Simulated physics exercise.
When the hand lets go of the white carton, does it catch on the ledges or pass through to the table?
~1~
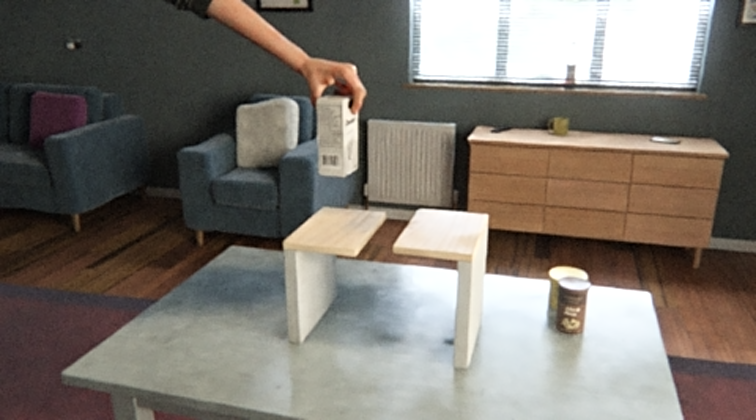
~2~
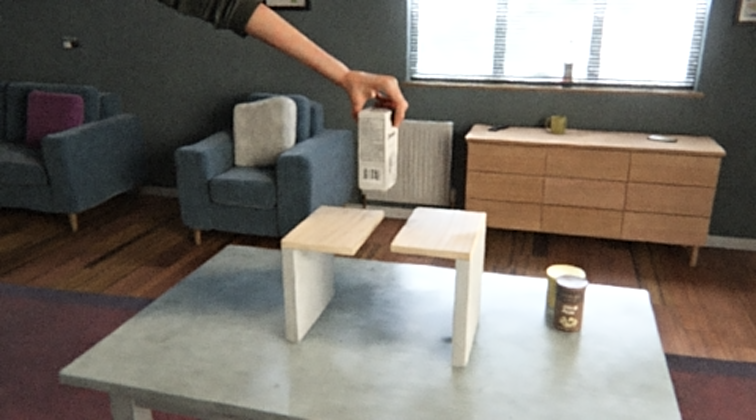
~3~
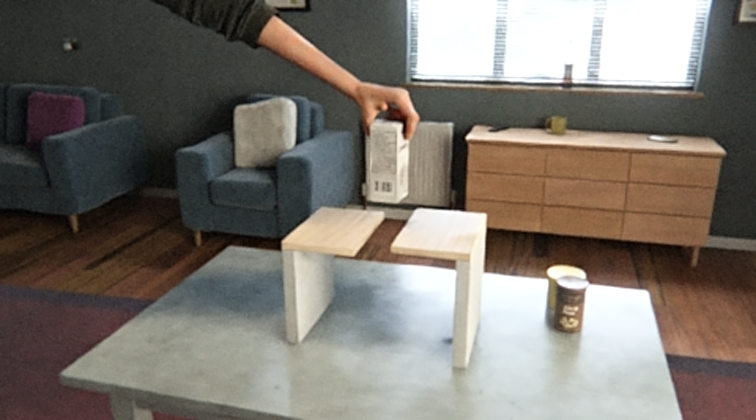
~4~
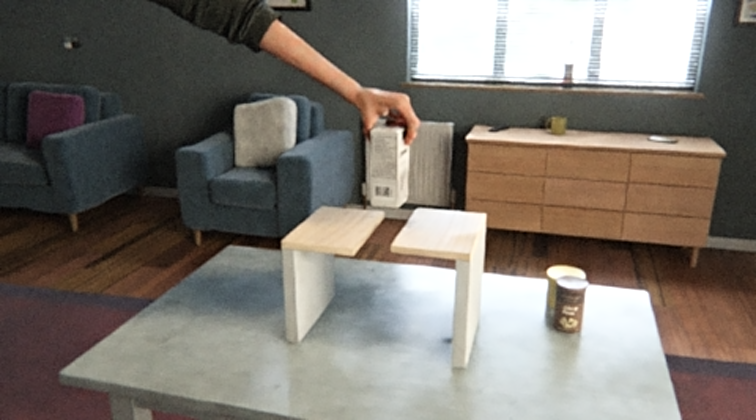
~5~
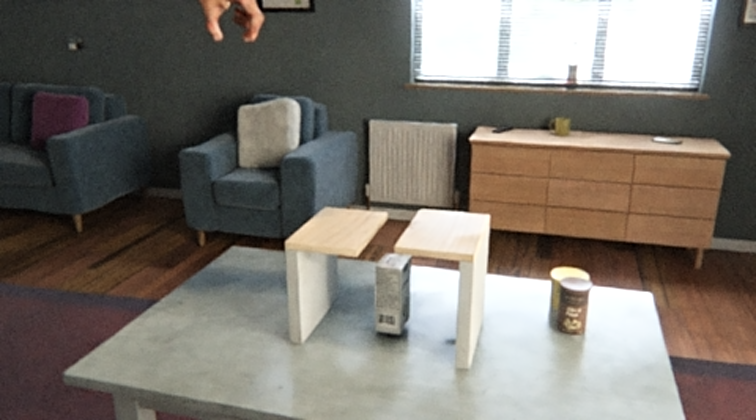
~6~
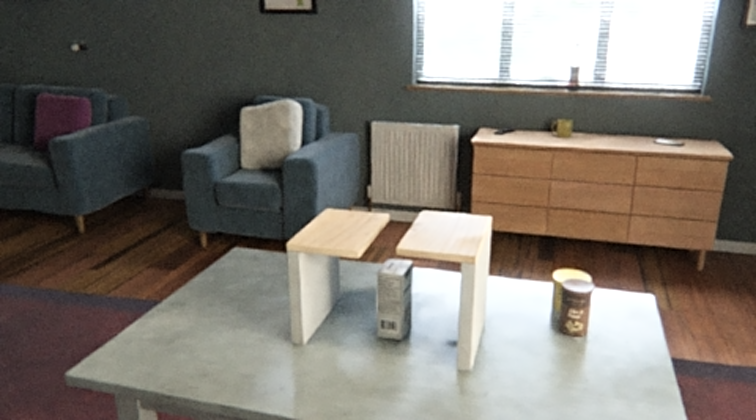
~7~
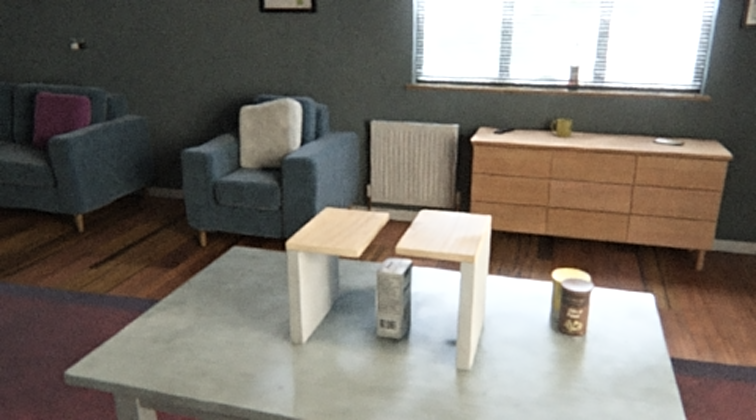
The white carton passes through the gap between the ledges and ends up standing upright on the table.
